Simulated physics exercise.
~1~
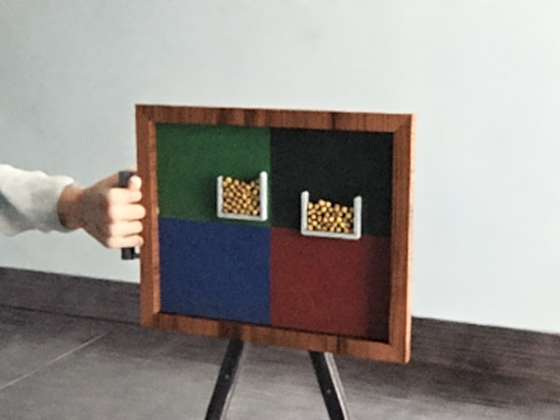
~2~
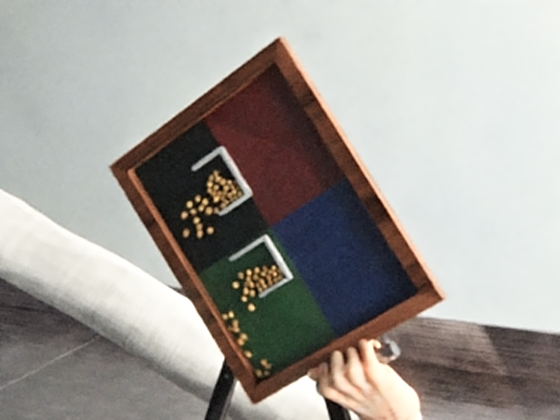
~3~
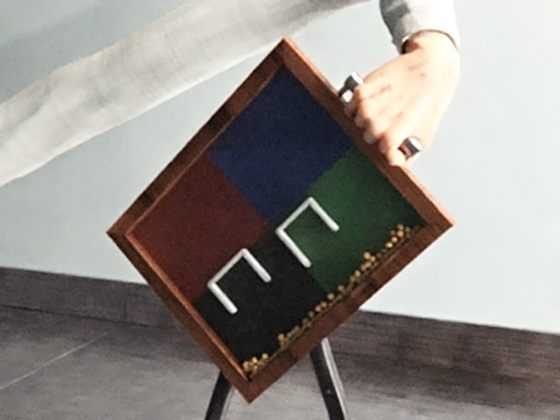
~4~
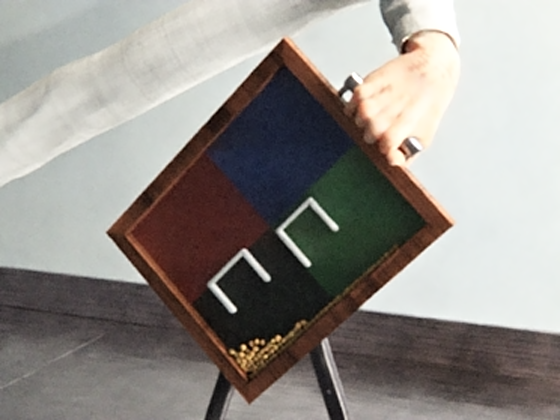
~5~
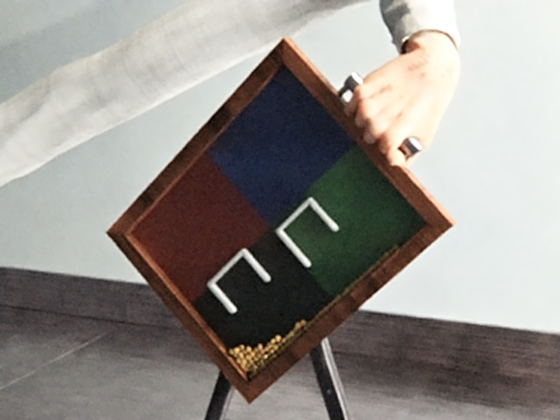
A wood-framed square box, its face split into four coloured quarters, stands on dark legs before a pale wall, seen from the front by a still camera. At first green is upper left, black upper right, blue lower left and red lower right, with golden chickpeas filling two small white open-topped holders. A hand at the left edge turns the box anticlockwise, and the chickpeas spill out as the holders tip. With the box tilted cornerwise, they line the lower right edge, then slide down left. They settle mostly in black's bottom corner, a thin trail remaining along green.
